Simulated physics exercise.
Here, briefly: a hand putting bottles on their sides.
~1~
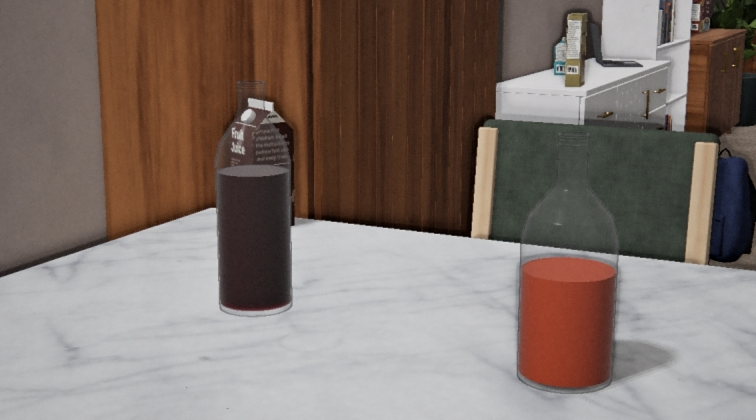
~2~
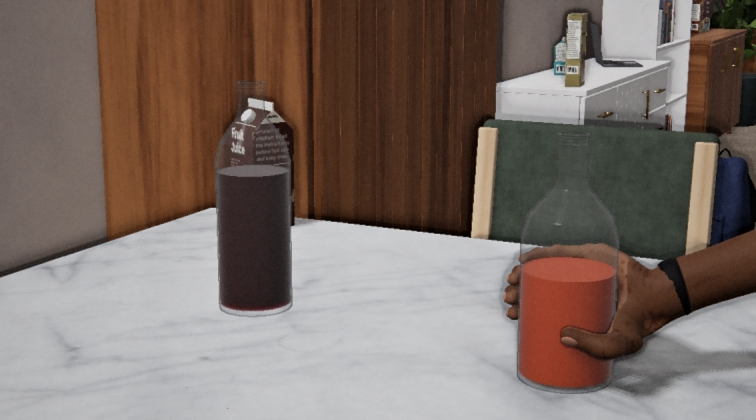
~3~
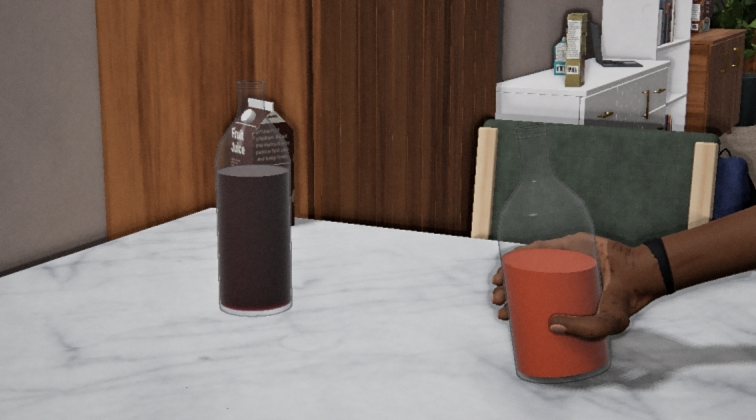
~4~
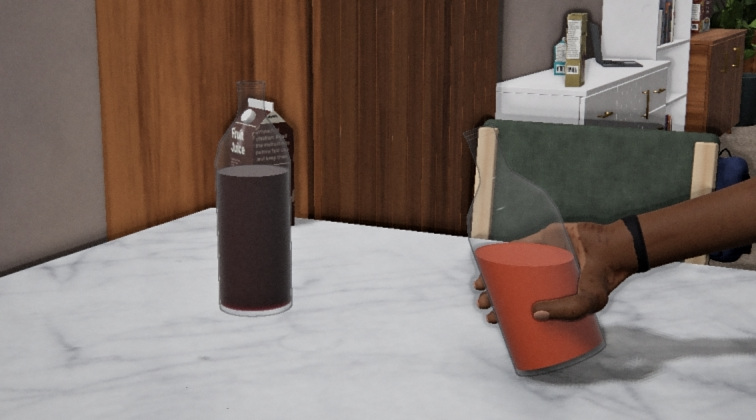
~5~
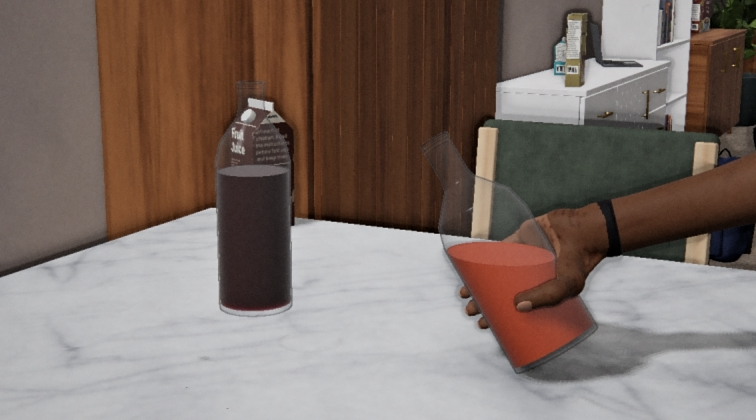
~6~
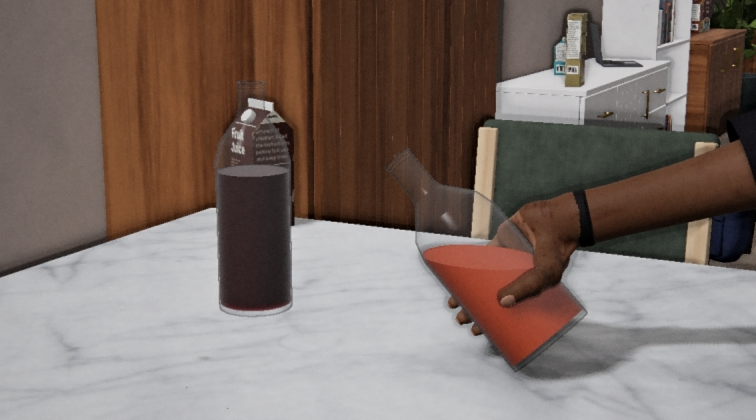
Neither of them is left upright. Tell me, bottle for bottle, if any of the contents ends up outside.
Left - contents end up outside, right - contents end up outside.
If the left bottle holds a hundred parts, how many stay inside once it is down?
It keeps about 40 per cent of what it had.
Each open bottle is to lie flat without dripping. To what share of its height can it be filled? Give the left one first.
About 26 % and 24 %.
Shortly, the right bottle is nearly down; right bottle, no leak.
Then, the right bottle lies flat; right bottle, it leaks.
At the finish, both lie flat; right bottle, it leaks; left bottle, it leaks.
